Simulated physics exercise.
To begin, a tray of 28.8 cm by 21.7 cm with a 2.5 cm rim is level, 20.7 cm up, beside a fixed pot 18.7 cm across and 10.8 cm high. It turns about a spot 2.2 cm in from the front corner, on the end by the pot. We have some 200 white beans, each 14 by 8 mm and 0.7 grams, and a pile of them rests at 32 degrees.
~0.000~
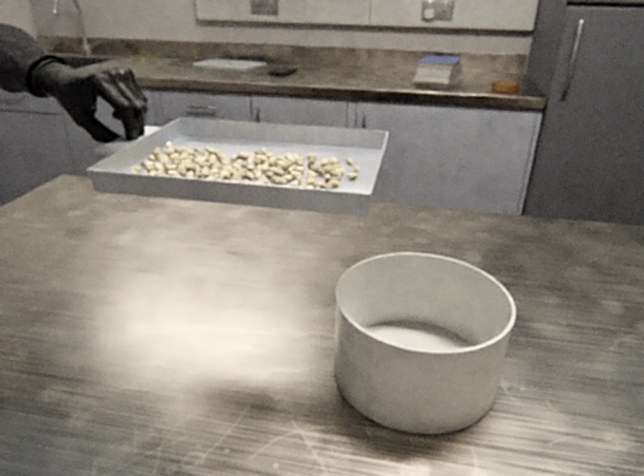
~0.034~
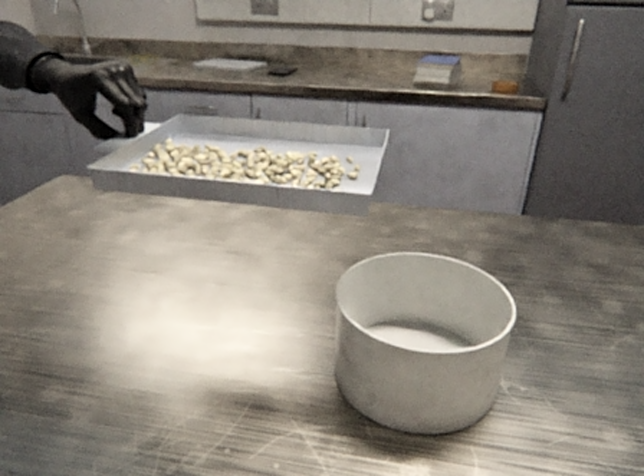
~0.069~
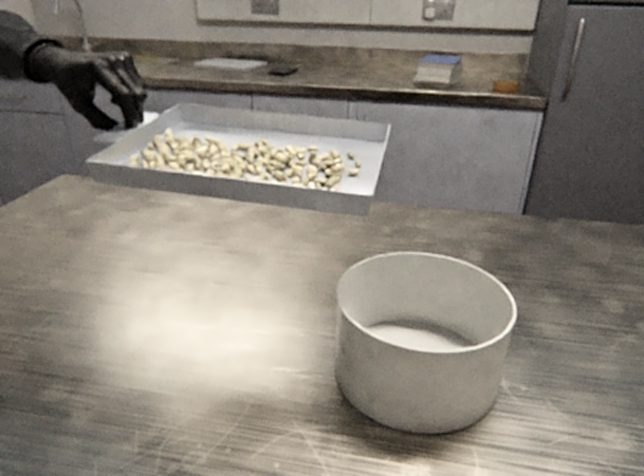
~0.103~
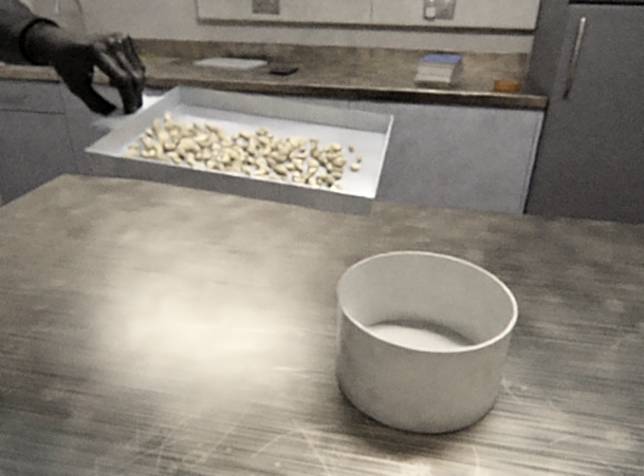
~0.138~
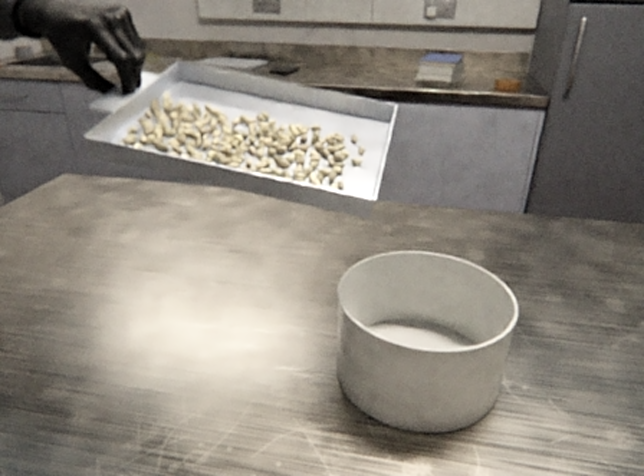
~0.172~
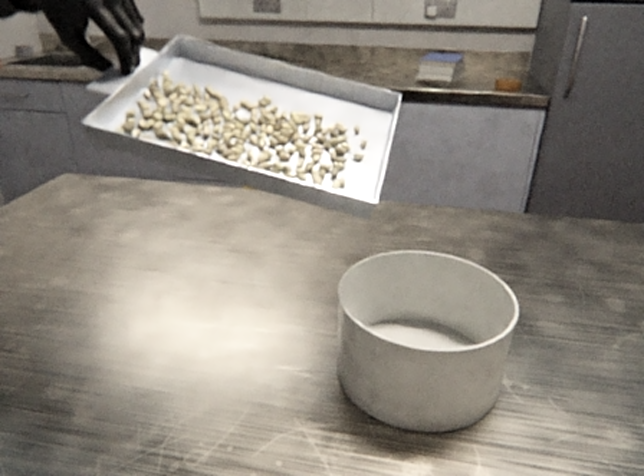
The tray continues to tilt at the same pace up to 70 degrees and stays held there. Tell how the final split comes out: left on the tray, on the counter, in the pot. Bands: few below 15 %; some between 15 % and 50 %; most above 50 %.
Tray: Some; counter: Some; pot: Some.
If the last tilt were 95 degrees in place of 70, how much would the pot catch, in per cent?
Roughly 60 percent.
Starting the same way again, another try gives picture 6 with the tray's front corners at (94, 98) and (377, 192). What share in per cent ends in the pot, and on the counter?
Split: Pot = 45, counter = 20.
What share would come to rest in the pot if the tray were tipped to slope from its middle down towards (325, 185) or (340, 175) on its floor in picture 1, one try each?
Estimate: Some 70 % and some 40 % respectively.
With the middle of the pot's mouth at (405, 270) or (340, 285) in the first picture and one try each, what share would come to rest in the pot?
Close to 0 in a hundred, then close to 30 in a hundred.
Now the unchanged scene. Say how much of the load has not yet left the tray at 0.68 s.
It's roughly 50 percent.
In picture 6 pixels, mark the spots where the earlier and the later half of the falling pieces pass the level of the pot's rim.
The first half passes near (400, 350) and the second half near (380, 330).
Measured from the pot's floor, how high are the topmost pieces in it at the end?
Top level: Approx. 1.5 cm.
Then, at 0.33 s, tilt 46 degrees; the tray holds 100 %, the pot 0 %.
After 0.44 s, tilt 64 degrees; the tray holds 100 %, the pot 0 %.
After 0.68 s, tilt 70 degrees; the tray holds 50 %, the pot 10 %.
At rest (2.3 s), tray 25 %, counter 35 %, pot 40 %.
